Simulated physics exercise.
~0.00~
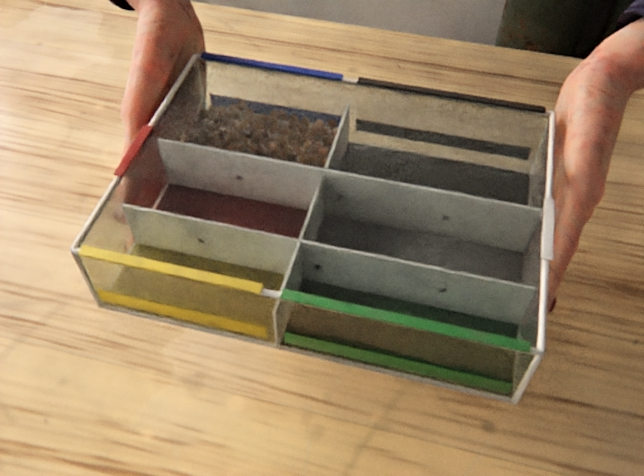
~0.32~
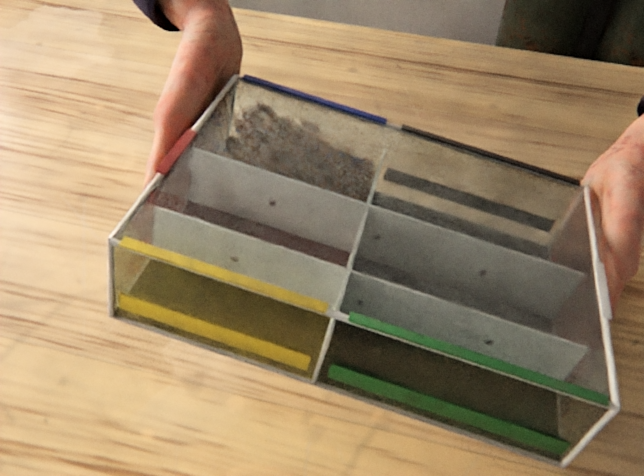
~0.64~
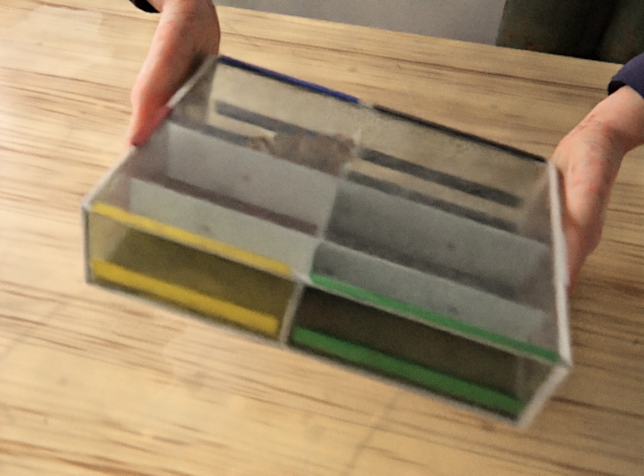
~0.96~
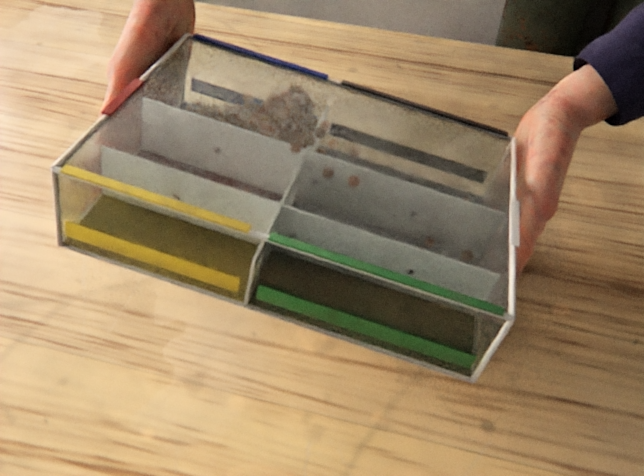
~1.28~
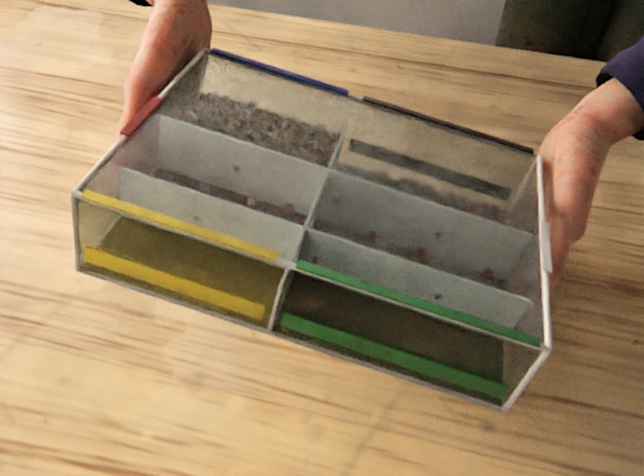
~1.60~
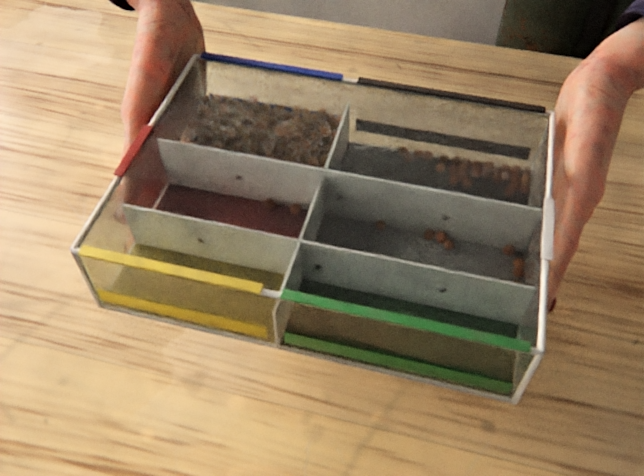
To begin with, two hands hold a shallow, clear-lidded box above a wooden table, its six compartments edged in coloured strips, with a heap of small brown pieces in the back-left section by the blue strip. The hands tip the box and shift it to the right and down. They then swing it back left and up, and the pieces tumble about near the back. The box moves right again, still tilted, as some pieces scatter into other sections. Finally it returns level, with most pieces in the blue section and a few in the sections to the right.
